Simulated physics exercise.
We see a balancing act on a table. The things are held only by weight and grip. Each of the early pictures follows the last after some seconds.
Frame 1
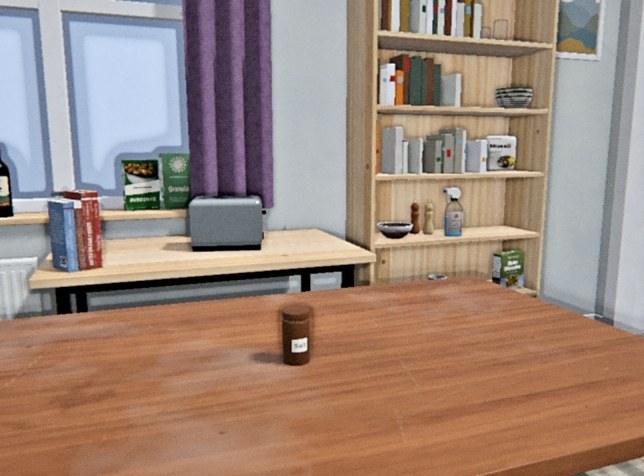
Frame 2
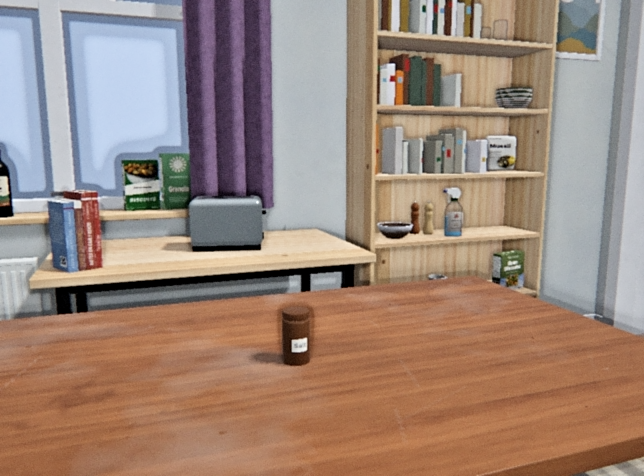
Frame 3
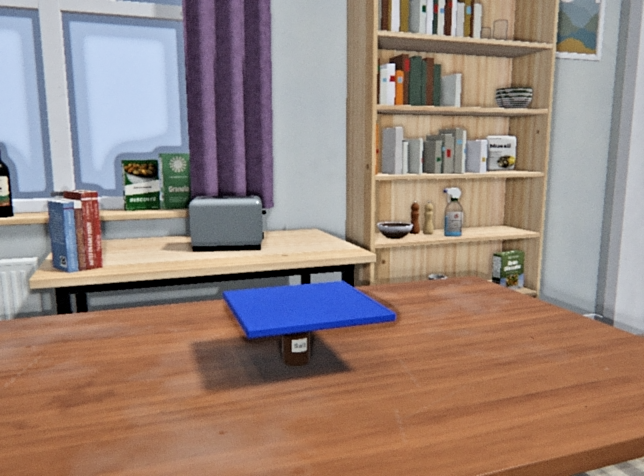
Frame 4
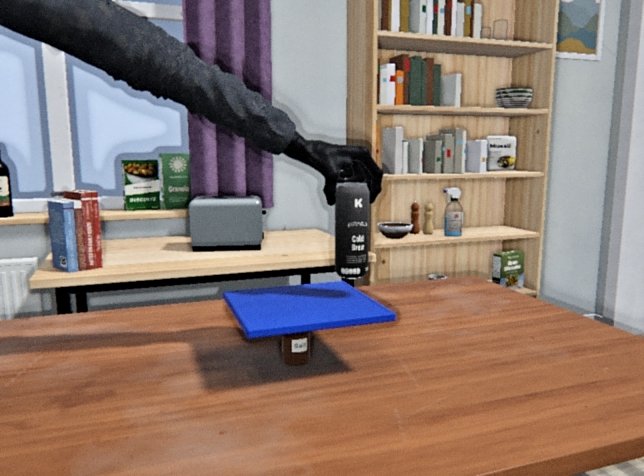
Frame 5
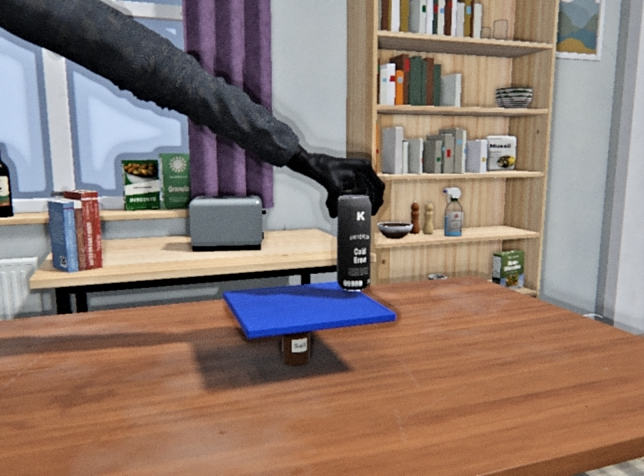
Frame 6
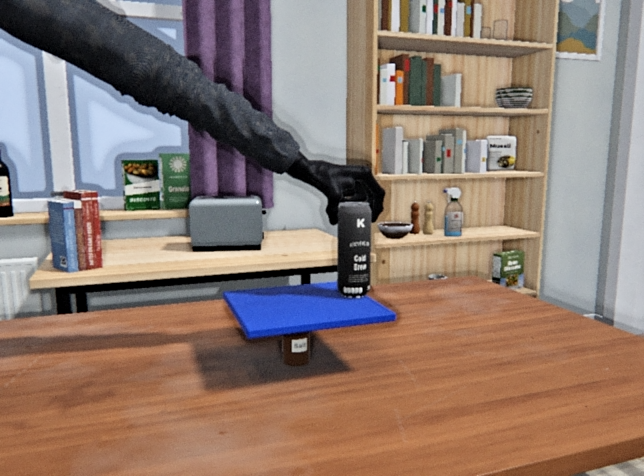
A flat blue lid appears on top of the small brown jar standing on the wooden table. A dark-sleeved, black-gloved arm then reaches in from the upper left, holding a black can upright, and lowers it a short way onto the right side of the lid, keeping its grip.
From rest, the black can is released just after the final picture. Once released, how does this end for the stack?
Doesn't stay put.
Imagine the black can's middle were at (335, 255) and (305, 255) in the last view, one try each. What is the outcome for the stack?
Try one: The stack collapses; try two: The stack remains standing.
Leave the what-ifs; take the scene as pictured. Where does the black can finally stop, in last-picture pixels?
End spot: Near (413, 326).
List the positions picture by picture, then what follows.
In the first frame, the last thing is not in view yet.
In the second frame, the last thing is not in view yet.
In the third frame, the last thing is not in view yet; blue lid (303, 305).
In the fourth frame, coming down; black can (352, 230); blue lid (303, 305).
In the fifth frame, coming down; black can (354, 243); blue lid (303, 305).
In the sixth frame, set down, still held; black can (354, 249); blue lid (303, 305).
Then, 0.30 s past the last view, black can now fallen; blue lid rocked 42° from its first pose.
Then, 0.40 s past the last view, blue lid rocked 52° from its first pose.
Then, 0.80 s past the last view, blue lid rocked 36° from its first pose.
Finally, fallen, black can; down or leaning hard in the stack, blue lid; brown shaker still in place. Final places as the last picture's camera would see them, black can near (414, 325). The stack comes apart.
